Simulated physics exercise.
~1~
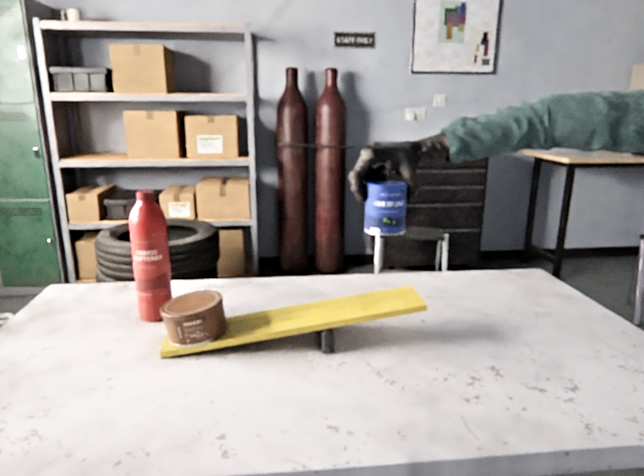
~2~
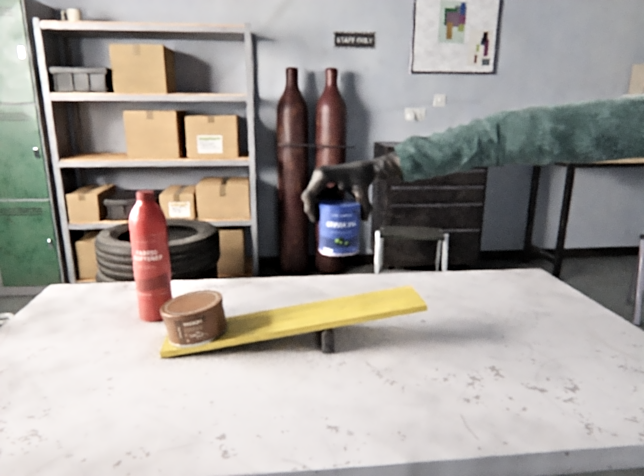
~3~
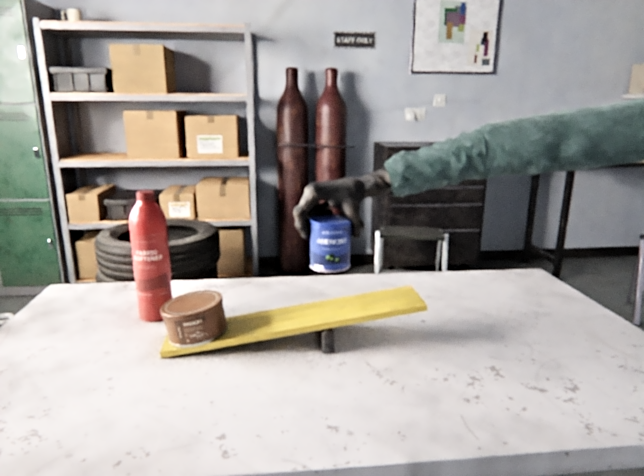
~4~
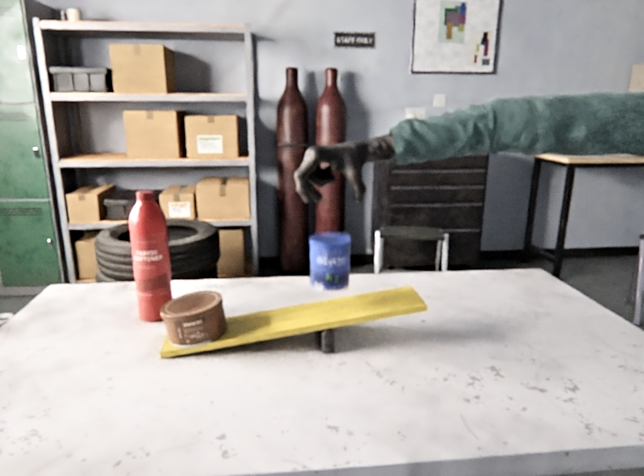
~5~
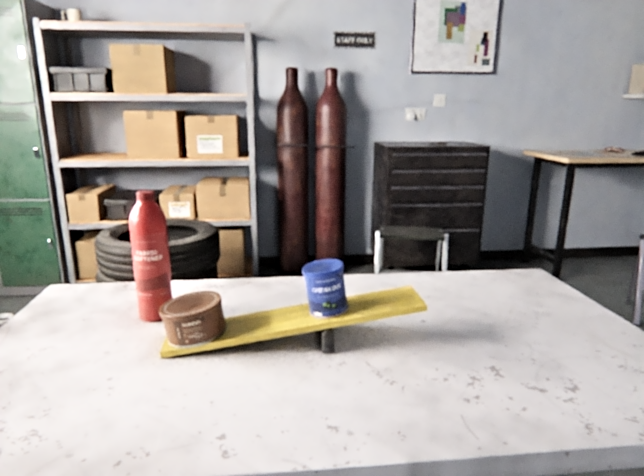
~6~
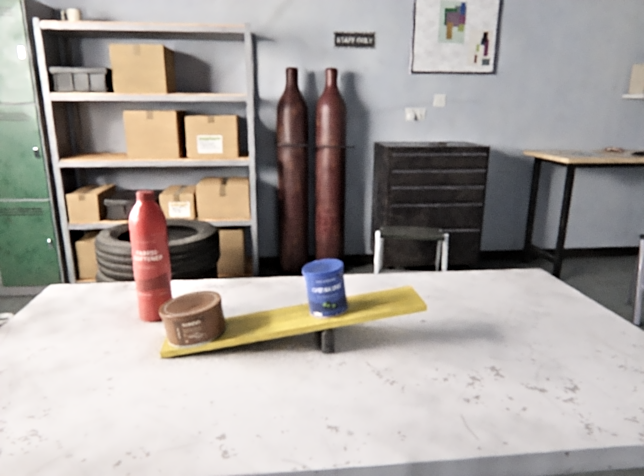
In a storeroom, a gloved hand carries a blue tin leftward above a tilted yellow plank on a table, then lets go, and the tin drops onto the plank near its middle. The plank stays tilted, left end low, with the brown tub still on it beside a red bottle.
